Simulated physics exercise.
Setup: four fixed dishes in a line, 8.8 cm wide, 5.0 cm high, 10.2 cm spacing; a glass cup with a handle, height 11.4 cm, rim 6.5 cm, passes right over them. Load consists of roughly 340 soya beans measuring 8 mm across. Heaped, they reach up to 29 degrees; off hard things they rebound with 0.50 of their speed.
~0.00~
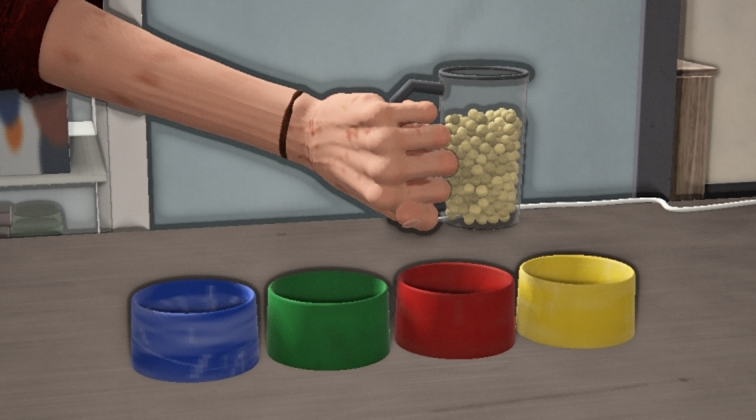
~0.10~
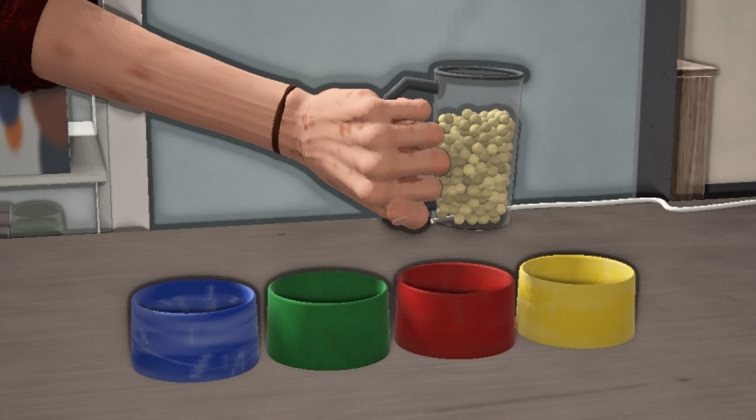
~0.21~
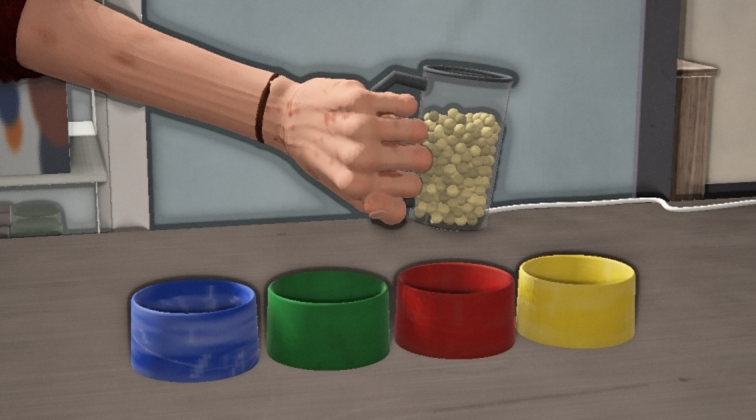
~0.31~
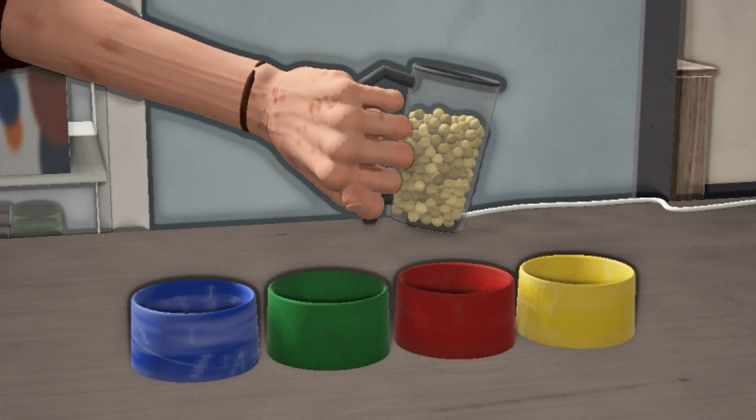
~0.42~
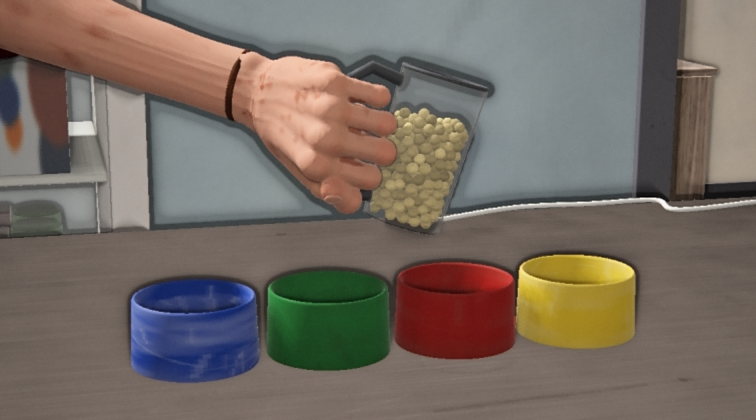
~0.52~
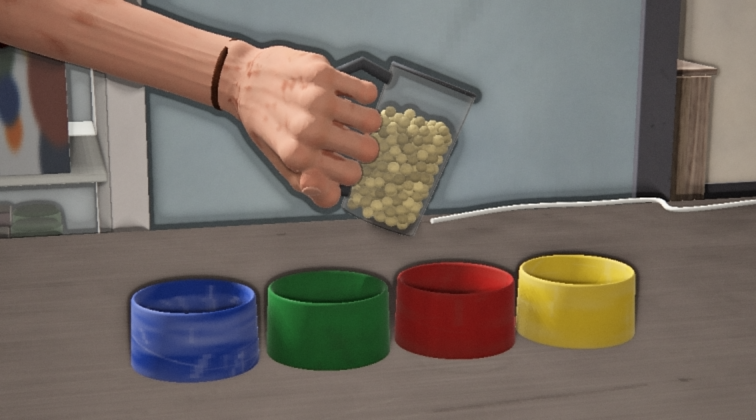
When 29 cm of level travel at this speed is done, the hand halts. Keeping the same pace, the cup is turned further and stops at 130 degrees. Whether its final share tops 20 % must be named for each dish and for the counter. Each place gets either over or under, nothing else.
At the end, red dish: It will keep a fifth or less. Blue dish: It will keep more than a fifth. Green dish: It will keep a fifth or less. Yellow dish: It will keep a fifth or less. Counter: It will keep a fifth or less.
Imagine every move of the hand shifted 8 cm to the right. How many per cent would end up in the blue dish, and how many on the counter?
Blue 0, counter 0.
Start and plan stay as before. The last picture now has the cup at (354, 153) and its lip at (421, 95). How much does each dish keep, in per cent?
Per cent kept: Red 0, blue 100, green 0, yellow 0.
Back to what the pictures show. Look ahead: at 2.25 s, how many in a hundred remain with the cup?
About 85 per cent.
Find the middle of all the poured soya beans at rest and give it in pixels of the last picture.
In the last view, approximately (199, 327).
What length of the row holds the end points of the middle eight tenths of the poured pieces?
5 centimetres.
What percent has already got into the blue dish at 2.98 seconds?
By that moment, around 100 percent has got there.
After 1.56 s, tilt 72 degrees; cup holds 100 %.
After 2.25 s, tilt 105 degrees; cup holds 85 %, blue 10 %.
After 2.98 s, tilt 130 degrees; cup holds 0 %, blue 100 %.
At rest (3.3 s), red 0 %, blue 100 %, green 0 %, yellow 0 %, counter 0 %.
